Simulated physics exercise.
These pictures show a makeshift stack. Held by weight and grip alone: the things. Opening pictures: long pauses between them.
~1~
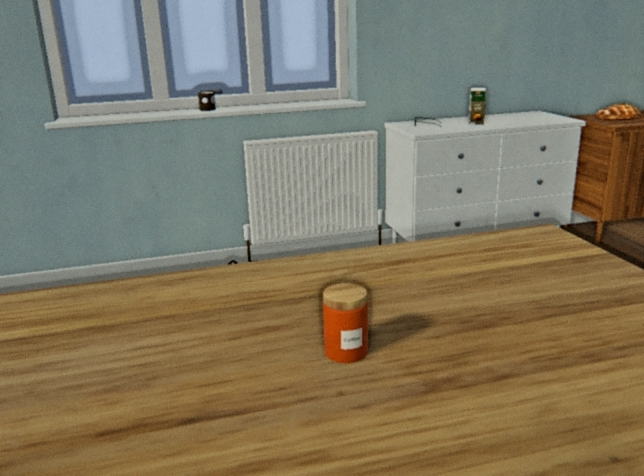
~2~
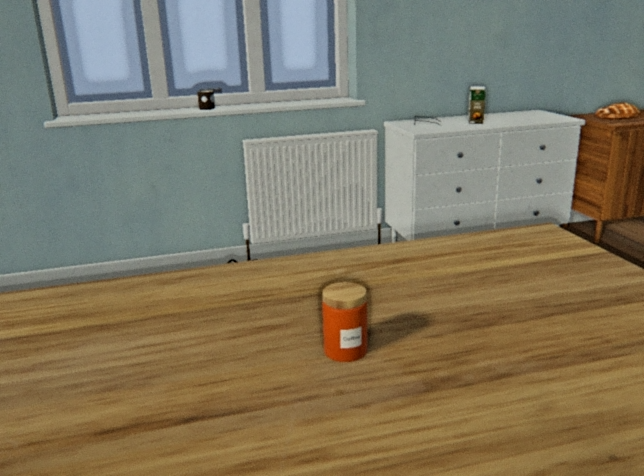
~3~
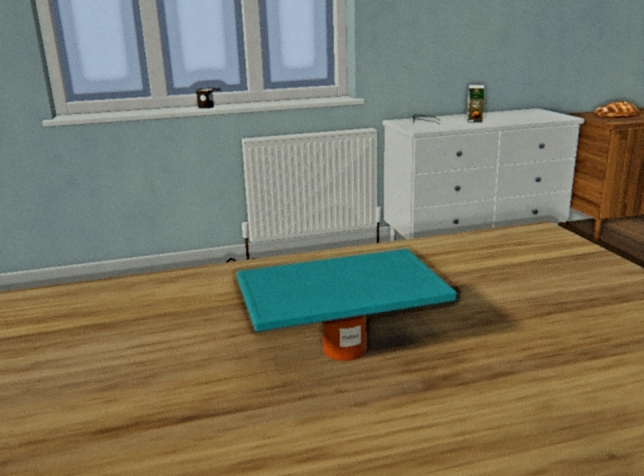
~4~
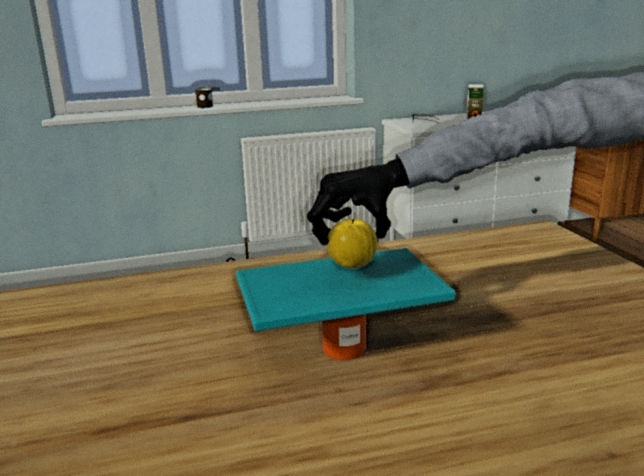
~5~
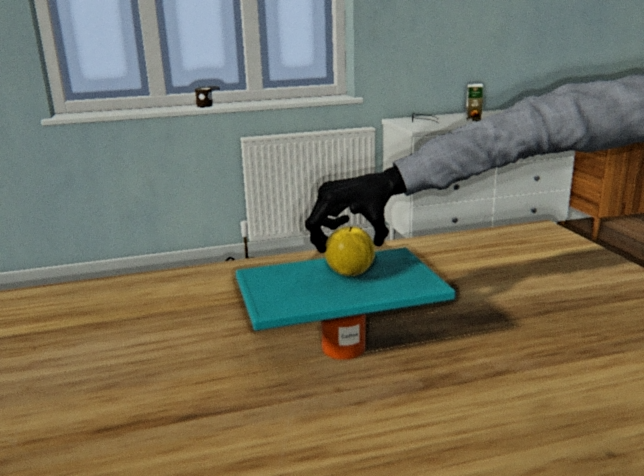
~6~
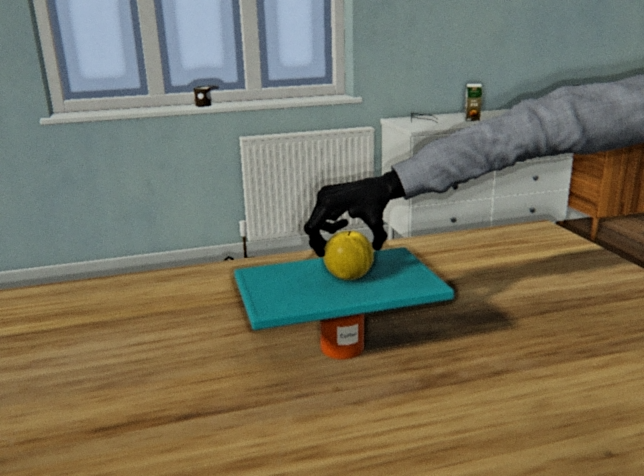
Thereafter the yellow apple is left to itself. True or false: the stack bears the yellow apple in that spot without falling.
True.
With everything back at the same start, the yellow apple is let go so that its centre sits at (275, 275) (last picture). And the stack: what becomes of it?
The stack then collapses.
Then, 0.40 s past the last view, nothing moves.
Then, 1.10 s past the last view, yellow apple resting near (349, 256).
Finally, all 3 still in place. Final places as the last picture's camera would see them, yellow apple near (349, 256). The stack keeps its balance.
